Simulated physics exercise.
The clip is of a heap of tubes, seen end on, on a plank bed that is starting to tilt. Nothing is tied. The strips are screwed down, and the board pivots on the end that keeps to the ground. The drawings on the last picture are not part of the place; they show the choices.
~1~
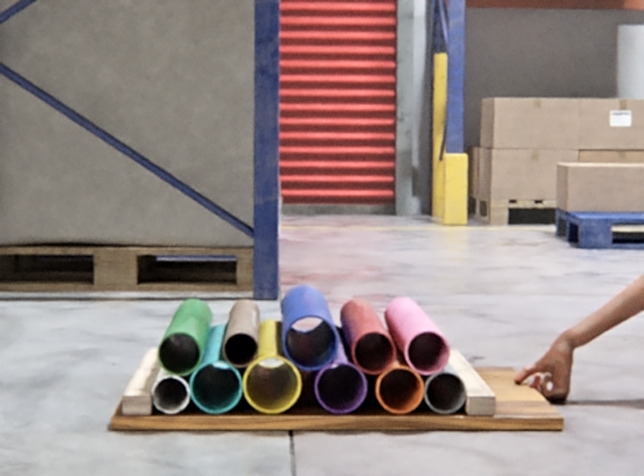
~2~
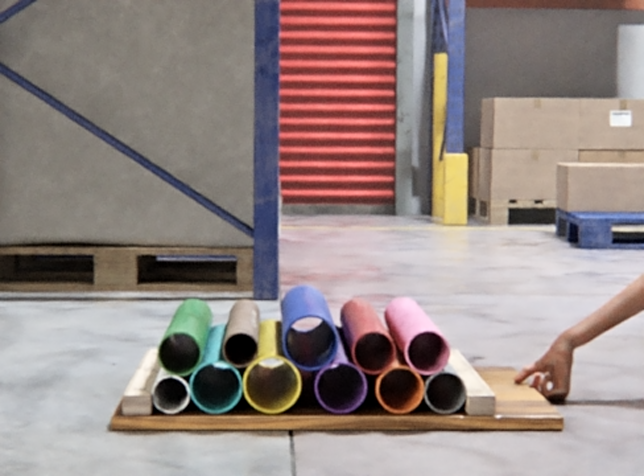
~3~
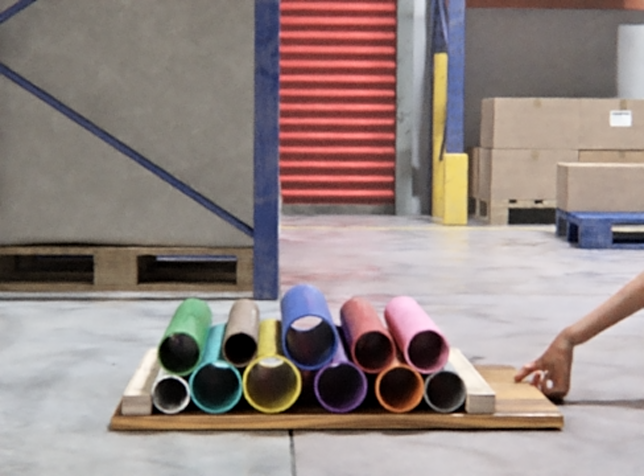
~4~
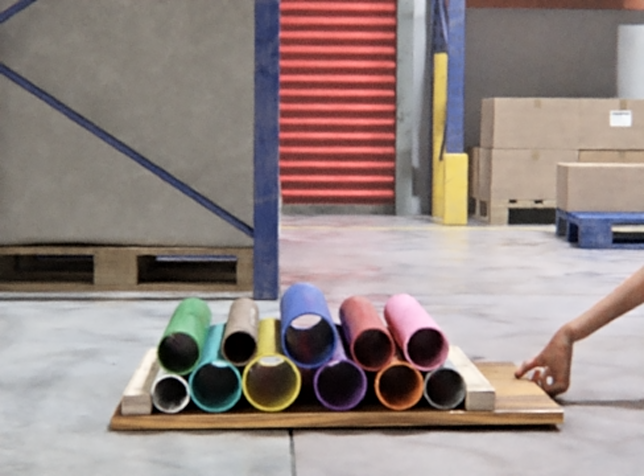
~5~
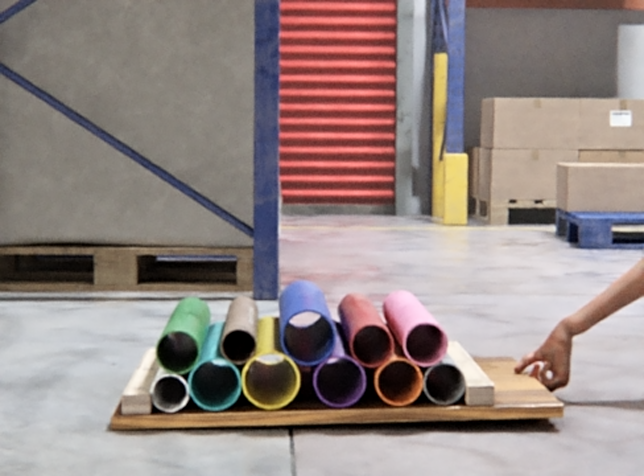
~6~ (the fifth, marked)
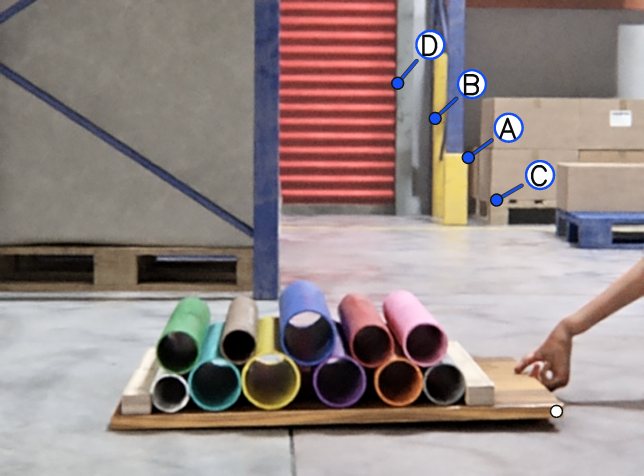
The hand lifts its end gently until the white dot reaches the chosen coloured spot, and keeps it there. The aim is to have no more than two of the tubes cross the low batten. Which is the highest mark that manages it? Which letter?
Stop at C.
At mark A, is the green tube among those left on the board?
No.
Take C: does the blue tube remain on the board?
Yes.
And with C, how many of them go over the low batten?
It comes to one.
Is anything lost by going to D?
Yes.
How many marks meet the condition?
One of the four.
On the copy, A at (468, 157); B at (435, 118); C at (497, 200); D at (398, 83); the white dot at (556, 411).
On C. First, board at 17°.
Then, board at 30°.
Finally, board at 30°, one over the low batten (green).
By contrast, A five over the low batten; B five over the low batten; D five over the low batten.
